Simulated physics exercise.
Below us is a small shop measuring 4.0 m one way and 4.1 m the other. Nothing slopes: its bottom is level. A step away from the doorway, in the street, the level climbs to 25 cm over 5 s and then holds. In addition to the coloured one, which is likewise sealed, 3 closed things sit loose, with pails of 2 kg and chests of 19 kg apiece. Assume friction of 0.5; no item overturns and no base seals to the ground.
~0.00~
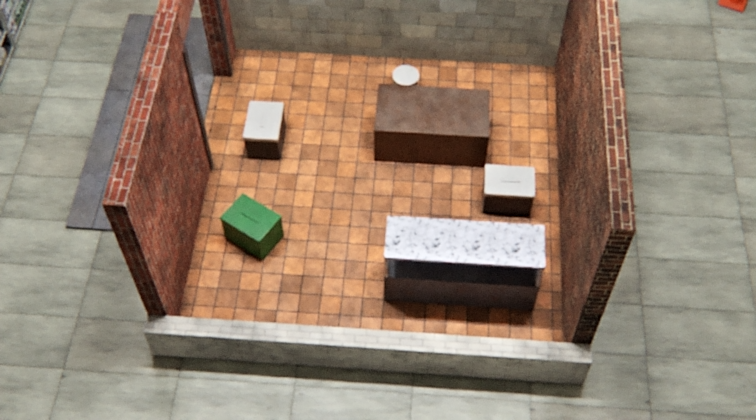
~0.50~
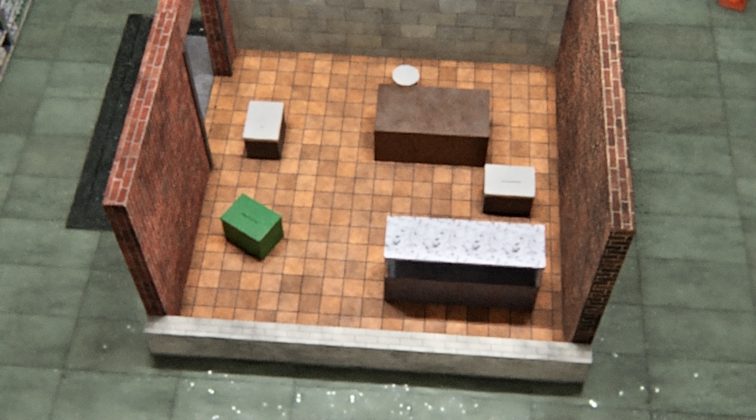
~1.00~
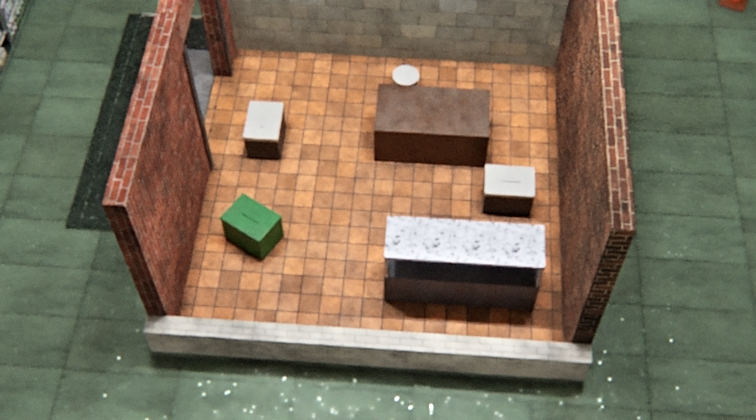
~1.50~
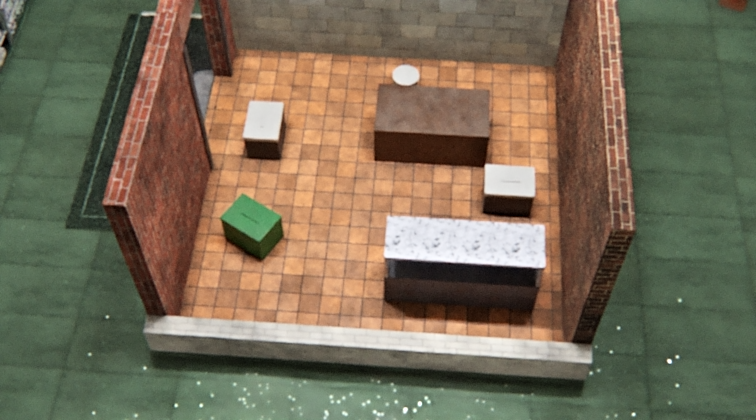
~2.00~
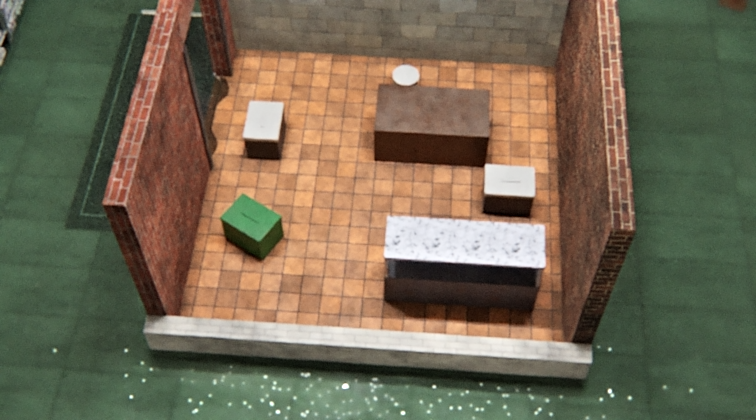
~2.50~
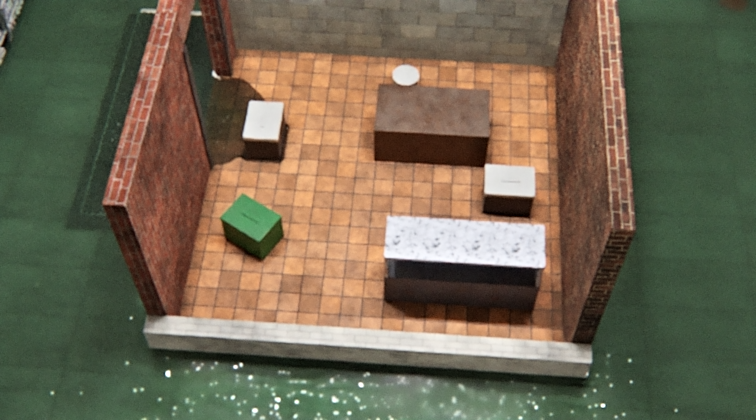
Greenish water spreading over the paving around a small brick-walled shop, then seeping through the left doorway onto the tiled floor.
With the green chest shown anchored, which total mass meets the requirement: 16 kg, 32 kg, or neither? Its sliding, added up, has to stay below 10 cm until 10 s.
I'm betting the lighter pick is adequate.
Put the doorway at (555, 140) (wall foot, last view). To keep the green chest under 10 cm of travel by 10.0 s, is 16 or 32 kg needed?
With that change, you need the heavier one.
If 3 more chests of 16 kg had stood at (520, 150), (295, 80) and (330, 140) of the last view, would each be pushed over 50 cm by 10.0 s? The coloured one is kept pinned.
Result, in order - exceeds it; exceeds it; exceeds it.
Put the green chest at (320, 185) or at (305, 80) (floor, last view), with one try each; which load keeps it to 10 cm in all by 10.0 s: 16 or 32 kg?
For the first start neither one suffices; for the second neither one suffices.
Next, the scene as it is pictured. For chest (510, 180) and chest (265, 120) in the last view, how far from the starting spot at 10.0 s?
In that order: 80 cm, 250 cm.
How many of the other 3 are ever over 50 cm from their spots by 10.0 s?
It adds up to 3.
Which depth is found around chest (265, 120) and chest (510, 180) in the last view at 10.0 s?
Depths: Near 14 cm, then near 16 cm.
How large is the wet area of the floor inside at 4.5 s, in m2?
Somewhere around 5.0 m2, roughly.
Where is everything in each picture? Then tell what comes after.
The first picture shows the green chest at (251, 217) rests on the ground; water covers 0.0 m2; 0 of 4 have shifted.
The second picture shows the green chest at (251, 217) rests on the ground; water covers 0.0 m2; 0 of 4 have shifted.
The third picture shows the green chest at (251, 217) rests on the ground; 0.0 m2 under water; 0 of 4 have shifted.
The fourth picture shows the green chest at (251, 217), on the bottom; water covers 0.0 m2; 0 of 4 have shifted.
The fifth picture shows the green chest at (251, 217) rests on the ground; 0.0 m2 under water; 0 of 4 have shifted.
The sixth picture shows the green chest at (251, 217), on the bottom; water covers 0.5 m2; 0 of 4 have shifted.
After 3.5 s the green chest would be 0 cm from its start with 16 kg and 0 cm from its start with 32 kg; 0 cm of water round it then.
After 4.5 s the green chest would be 0 cm from its start with 16 kg and 0 cm from its start with 32 kg; 3 cm of water round it then.
After 7.0 s the green chest would be 0 cm from its start with 16 kg and 0 cm from its start with 32 kg; 1 cm of water round it then.
After 10.0 s the green chest would be 0 cm from its start with 16 kg and 0 cm from its start with 32 kg; 4 cm of water round it then.
